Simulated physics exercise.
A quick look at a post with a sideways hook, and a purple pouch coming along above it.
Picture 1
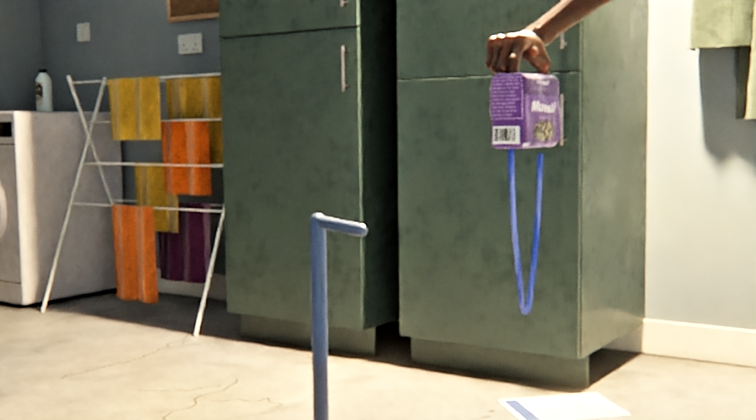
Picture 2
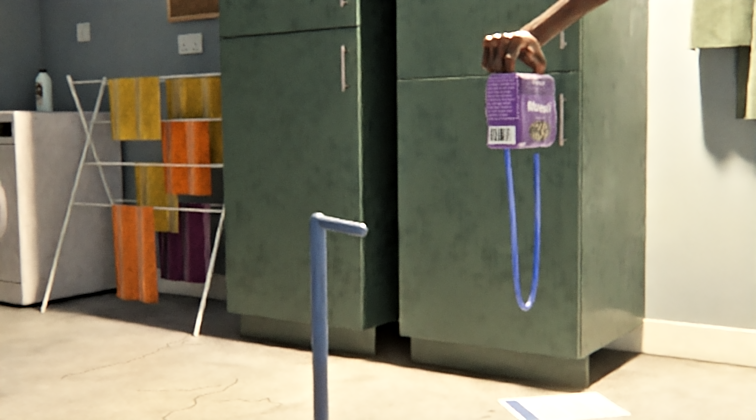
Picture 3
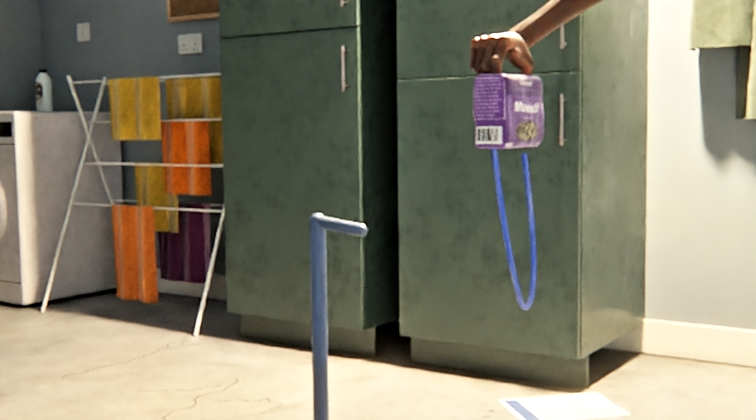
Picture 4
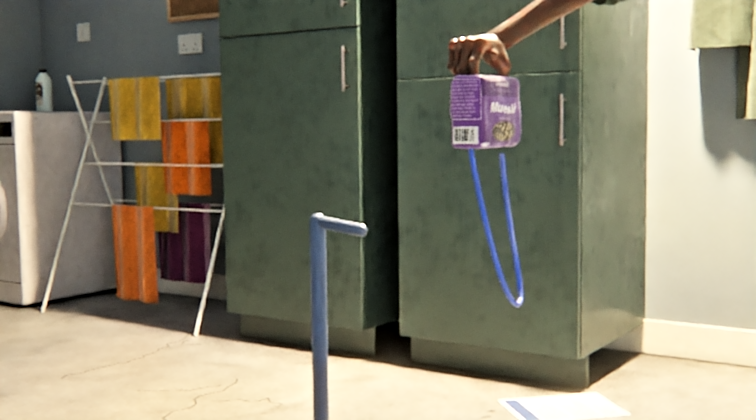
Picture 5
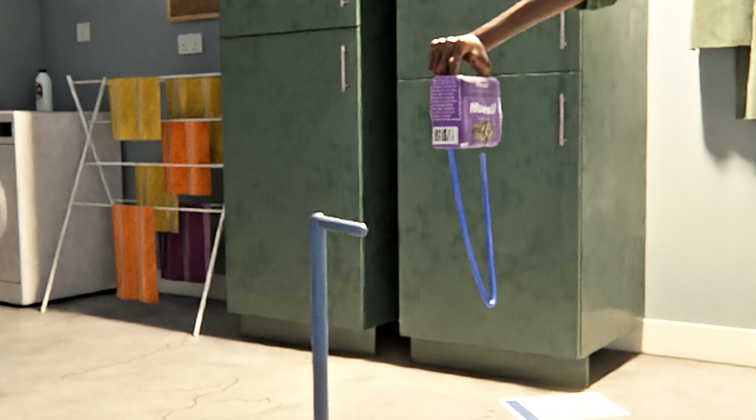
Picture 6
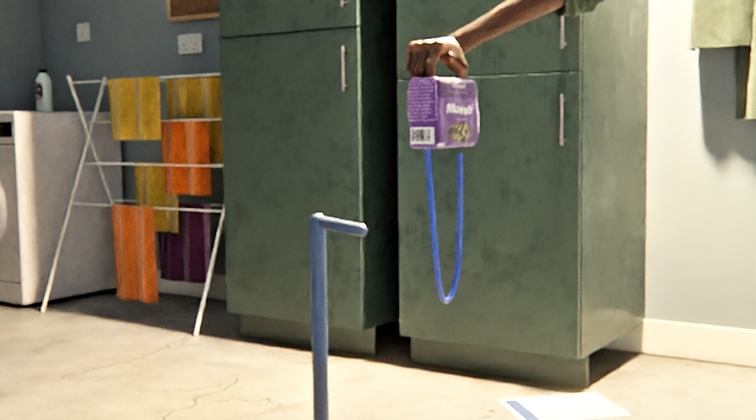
A purple pouch with a swaying blue loop below is carried left by a hand.
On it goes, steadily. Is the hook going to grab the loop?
The purple pouch snags on the hook.
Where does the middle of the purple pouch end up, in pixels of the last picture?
At about (236, 118).
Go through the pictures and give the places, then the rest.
The first frame shows purple pouch (526, 111); hook tip (361, 230).
The second frame shows purple pouch (521, 111); bottom of the loop (526, 308).
The third frame shows purple pouch (509, 112).
The fourth frame shows purple pouch (486, 112); bottom of the loop (518, 304).
The fifth frame shows purple pouch (466, 112).
The sixth frame shows purple pouch (444, 113); bottom of the loop (447, 301); hook tip (361, 230); hook points towards it, loop hangs below the hook.
Then, 0.48 s on from there, pouch nearing the post near (371, 115).
Then, 1.08 s on from there, pouch over the post near (291, 116).
In the end, pouch past the post near (236, 118); loop tight round the post, hand stopped. The purple pouch gets caught.
